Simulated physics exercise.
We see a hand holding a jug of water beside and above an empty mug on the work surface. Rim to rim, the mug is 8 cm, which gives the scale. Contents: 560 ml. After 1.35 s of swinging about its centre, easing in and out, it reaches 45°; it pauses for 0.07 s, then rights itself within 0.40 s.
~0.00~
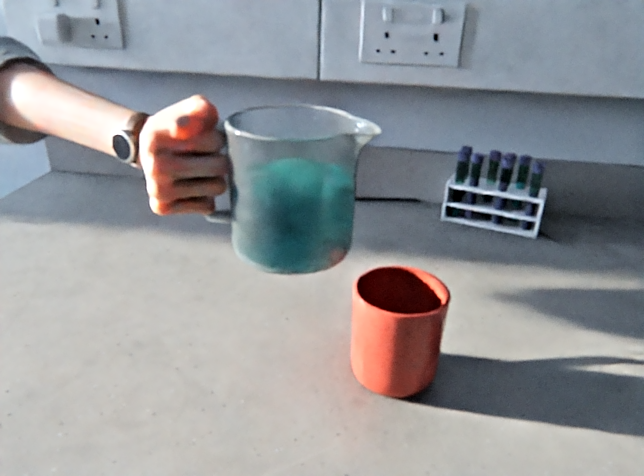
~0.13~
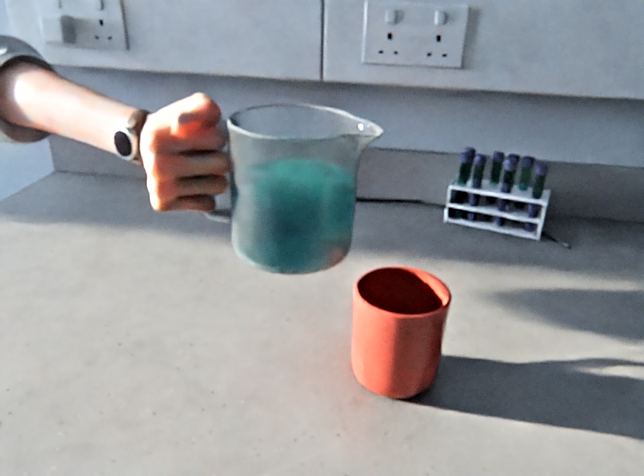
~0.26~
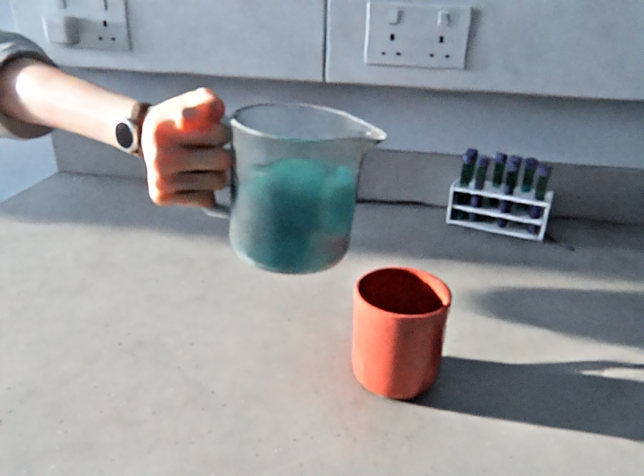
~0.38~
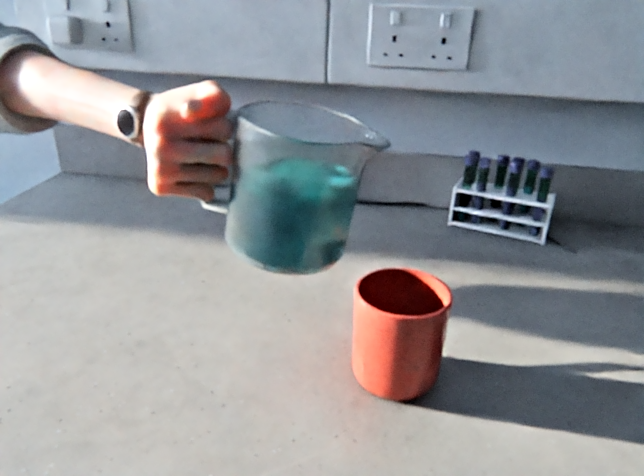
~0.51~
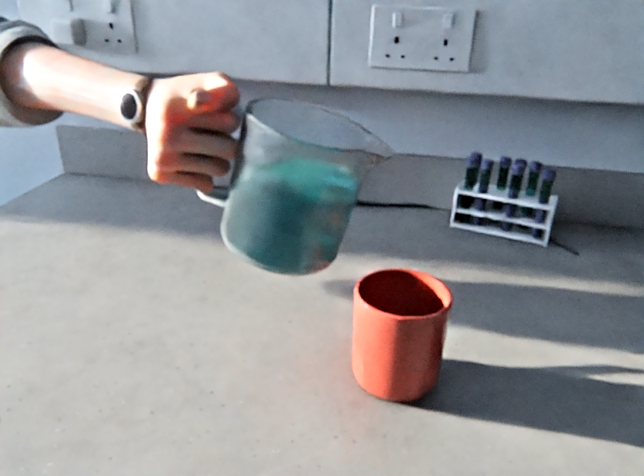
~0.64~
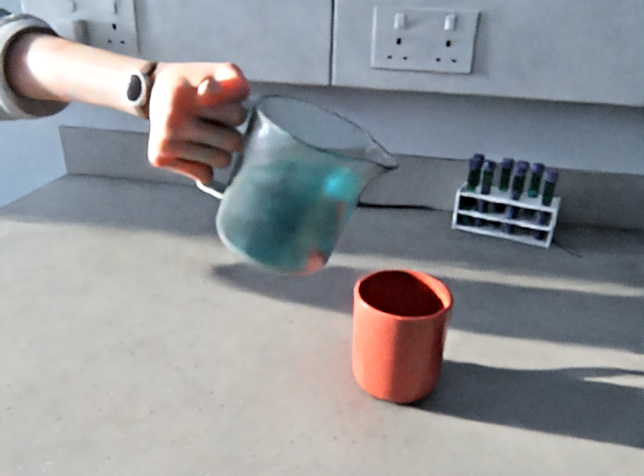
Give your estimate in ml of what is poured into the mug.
I would say around 35 ml.
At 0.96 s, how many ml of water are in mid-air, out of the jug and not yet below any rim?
About 0 ml.
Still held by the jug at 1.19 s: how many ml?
About 550 ml.
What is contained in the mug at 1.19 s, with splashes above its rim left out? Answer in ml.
Volume: Approx. 0 ml.
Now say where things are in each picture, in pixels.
It leans 0°; its right rim is at (381, 130); the water meets the walls at (251, 170) and (338, 175); the mug's rim runs from (356, 287) to (448, 297), in the first picture.
It leans 1°; its right rim is at (383, 131); the water meets the walls at (252, 169) and (341, 175), in the second picture.
It leans 4°; its right rim is at (387, 135); the water meets the walls at (253, 169) and (344, 177), in the third picture.
It leans 8°; its right rim is at (391, 143); the water meets the walls at (252, 170) and (348, 176), in the fourth picture.
It leans 14°; its right rim is at (396, 154); the water meets the walls at (245, 168) and (346, 178), in the fifth picture.
It leans 21°; its right rim is at (399, 166); the water meets the walls at (245, 170) and (350, 178), in the sixth picture.
After 0.96 s the tilt is 36° and the mug has 0 ml, the jug 560 ml, and 0 ml is on the work surface.
After 1.19 s the tilt is 43° and the mug has 0 ml, the jug 555 ml, and 0 ml is on the work surface.
After 1.43 s the tilt is 45° and the mug has 15 ml, the jug 530 ml, and 0 ml is on the work surface.
After 1.70 s the tilt is 9° and the mug has 35 ml, the jug 525 ml, and 0 ml is on the work surface.
In the end the mug has 35 ml, the jug 525 ml, and 0 ml is on the work surface.
